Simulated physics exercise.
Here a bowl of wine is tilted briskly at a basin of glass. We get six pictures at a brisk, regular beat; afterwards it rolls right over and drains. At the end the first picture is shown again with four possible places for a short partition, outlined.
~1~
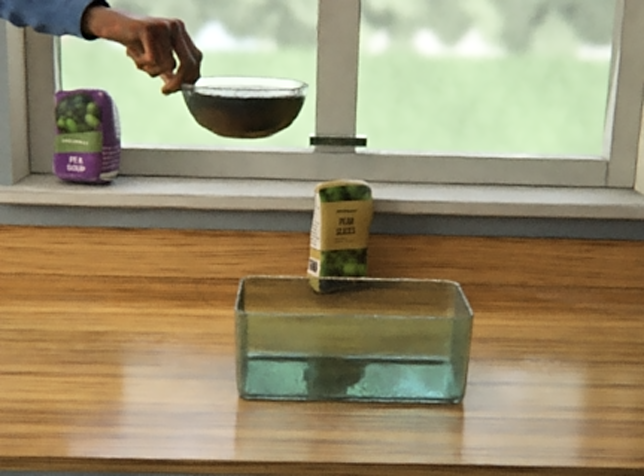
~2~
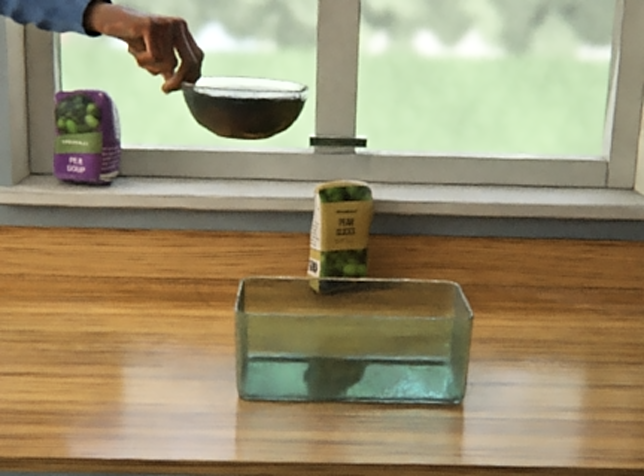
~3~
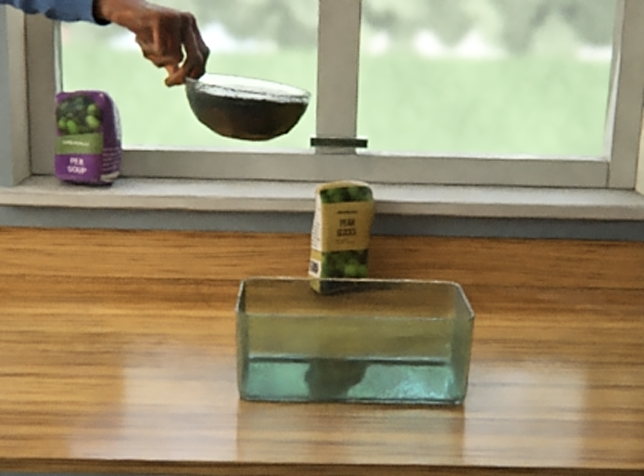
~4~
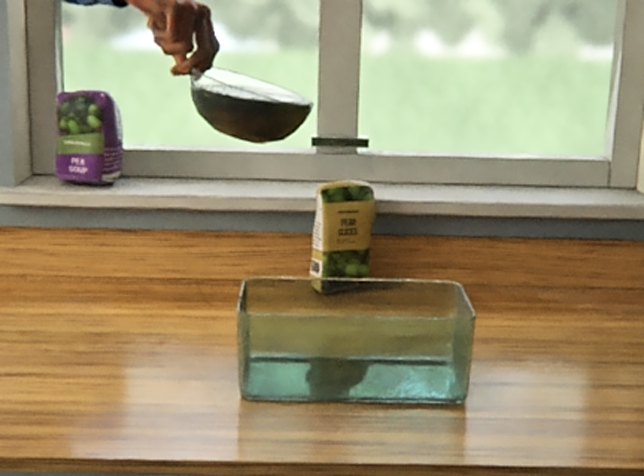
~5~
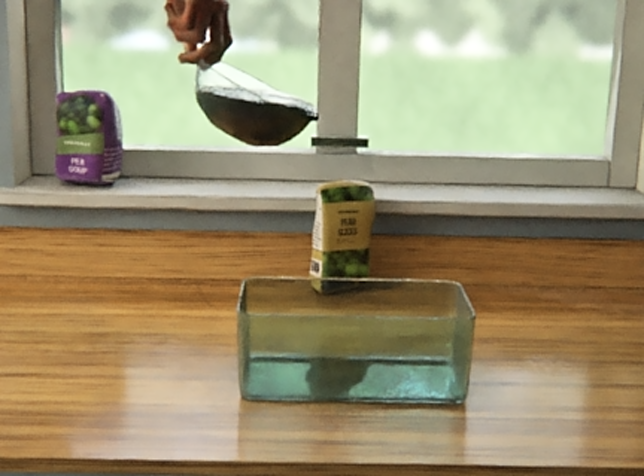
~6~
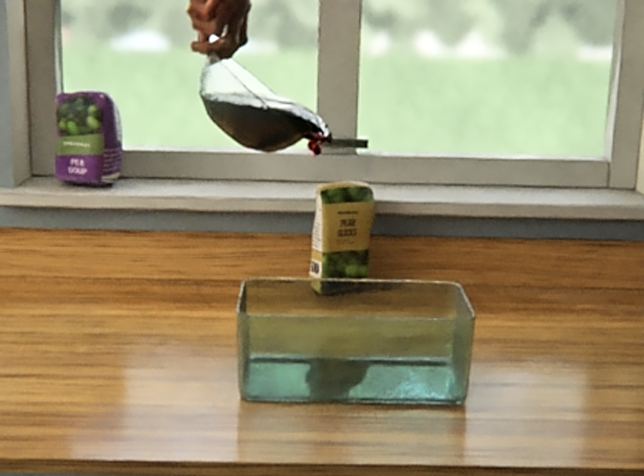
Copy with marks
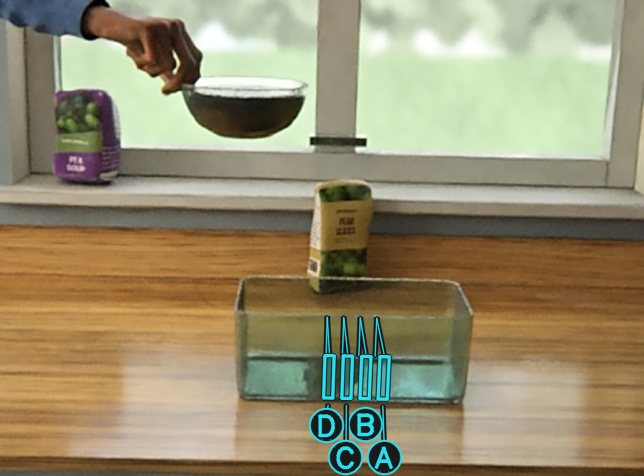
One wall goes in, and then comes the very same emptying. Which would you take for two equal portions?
The answer is place B.
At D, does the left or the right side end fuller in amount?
The right one.
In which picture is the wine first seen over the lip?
In picture 5.
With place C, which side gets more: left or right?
The right one.
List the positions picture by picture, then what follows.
Upright, lip at (306, 84); basin from (237, 396) to (465, 401); nothing has left yet, in the first frame.
Upright, lip at (307, 87); nothing has left yet, in the second frame.
Tipped about 7°, lip at (309, 93); nothing has left yet, in the third frame.
Tipped about 16°, lip at (312, 103); nothing has left yet, in the fourth frame.
Tipped about 27°, lip at (312, 116); wine is over the lip, down to (316, 119), in the fifth frame.
Tipped about 40°, lip at (308, 130); wine is over the lip, down to (315, 154), in the sixth frame.
In cyan, A at (382, 405); B at (364, 405); C at (346, 405); D at (328, 404).
For place A, about 75 % ends left of the wall and 19 % right of it; 5 % is lost outside.
For place B, about 50 % ends left of the wall and 46 % right of it; 4 % is lost outside.
For place C, about 28 % ends left of the wall and 69 % right of it; 3 % is lost outside.
For place D, about 16 % ends left of the wall and 82 % right of it; 3 % is lost outside.
